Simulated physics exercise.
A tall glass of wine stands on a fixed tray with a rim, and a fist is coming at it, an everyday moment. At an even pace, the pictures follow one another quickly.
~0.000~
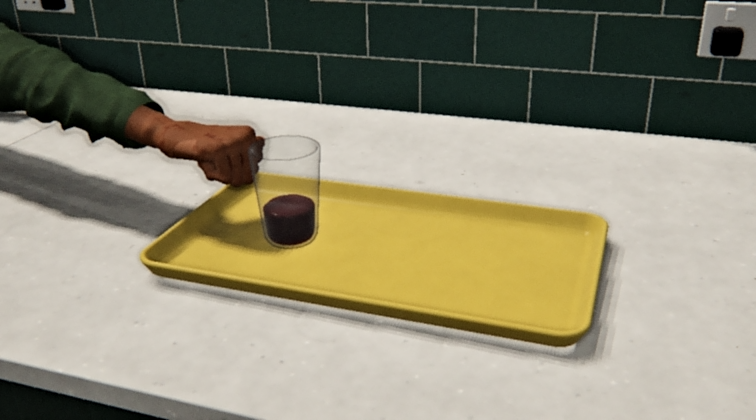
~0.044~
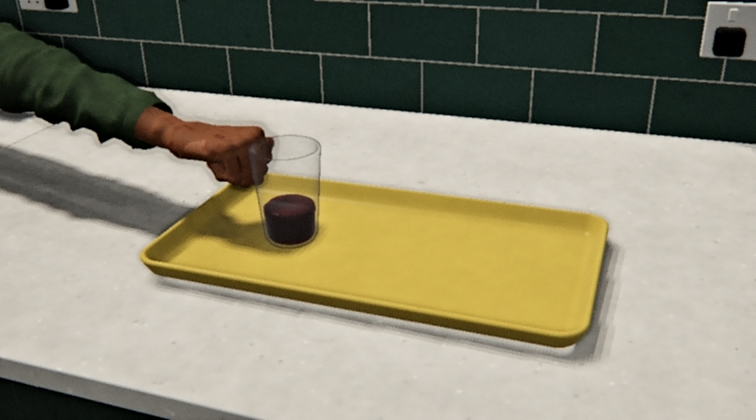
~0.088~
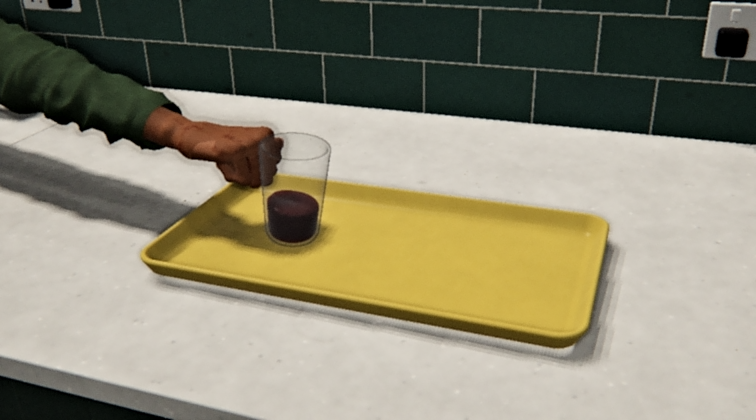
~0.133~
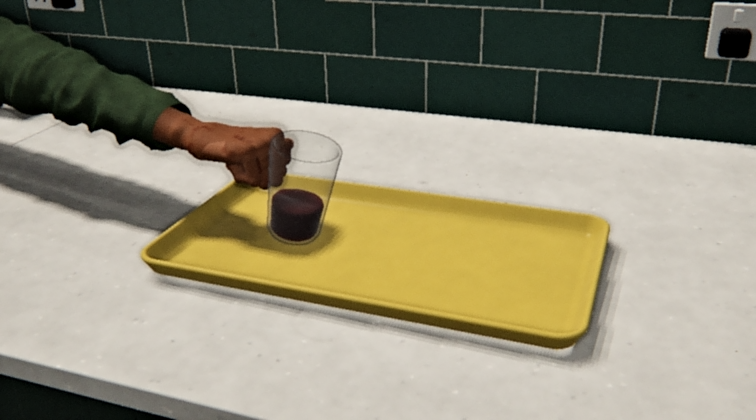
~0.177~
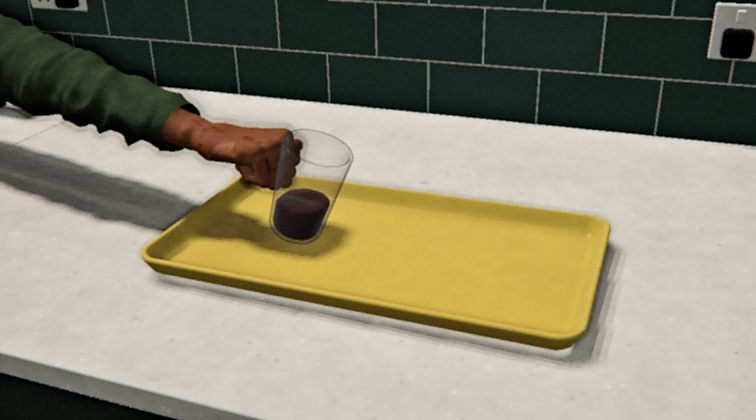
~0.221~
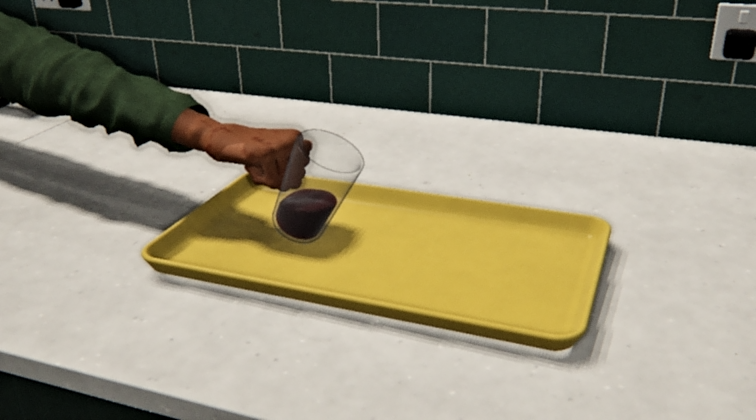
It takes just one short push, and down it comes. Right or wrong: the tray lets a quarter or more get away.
Wrong.
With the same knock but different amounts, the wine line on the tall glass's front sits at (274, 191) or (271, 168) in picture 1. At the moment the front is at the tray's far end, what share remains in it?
About 45 per cent first, then about 45 per cent.
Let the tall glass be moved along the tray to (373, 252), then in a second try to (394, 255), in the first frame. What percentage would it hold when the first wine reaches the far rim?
Spot one gives 80 percent, spot two gives 75 percent.
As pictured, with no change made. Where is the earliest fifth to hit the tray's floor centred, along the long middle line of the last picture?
Around (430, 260).
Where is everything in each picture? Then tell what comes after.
In the first picture, it leans 0°; its right rim is at (316, 153); the wine meets the walls at (268, 200) and (315, 206); the tray's far rim is at (597, 270); the tray is clear ahead.
In the second picture, it leans 0°; its right rim is at (316, 153); the wine meets the walls at (268, 199) and (315, 206).
In the third picture, it leans 6°; its right rim is at (326, 155); the wine meets the walls at (273, 192) and (318, 206).
In the fourth picture, it leans 13°; its right rim is at (337, 159); the wine meets the walls at (277, 191) and (323, 205).
In the fifth picture, it leans 19°; its right rim is at (348, 164); the wine meets the walls at (280, 195) and (330, 203).
In the sixth picture, it leans 26°; its right rim is at (359, 170); the wine meets the walls at (284, 196) and (337, 202).
A moment on, the tall glass is falling and 100 per cent is in the glass, 0 on the tray and 0 above or beyond its rim.
Next, the tall glass lies on its side and 100 per cent is in the glass, 0 on the tray and 0 above or beyond its rim.
Then the tall glass lies on its side and 54 per cent is in the glass, 46 on the tray and 0 above or beyond its rim.
Later the tall glass lies on its side and 25 per cent is in the glass, 65 on the tray and 10 above or beyond its rim.
At rest 92 per cent is held by tray and glass, 8 is off the tray.
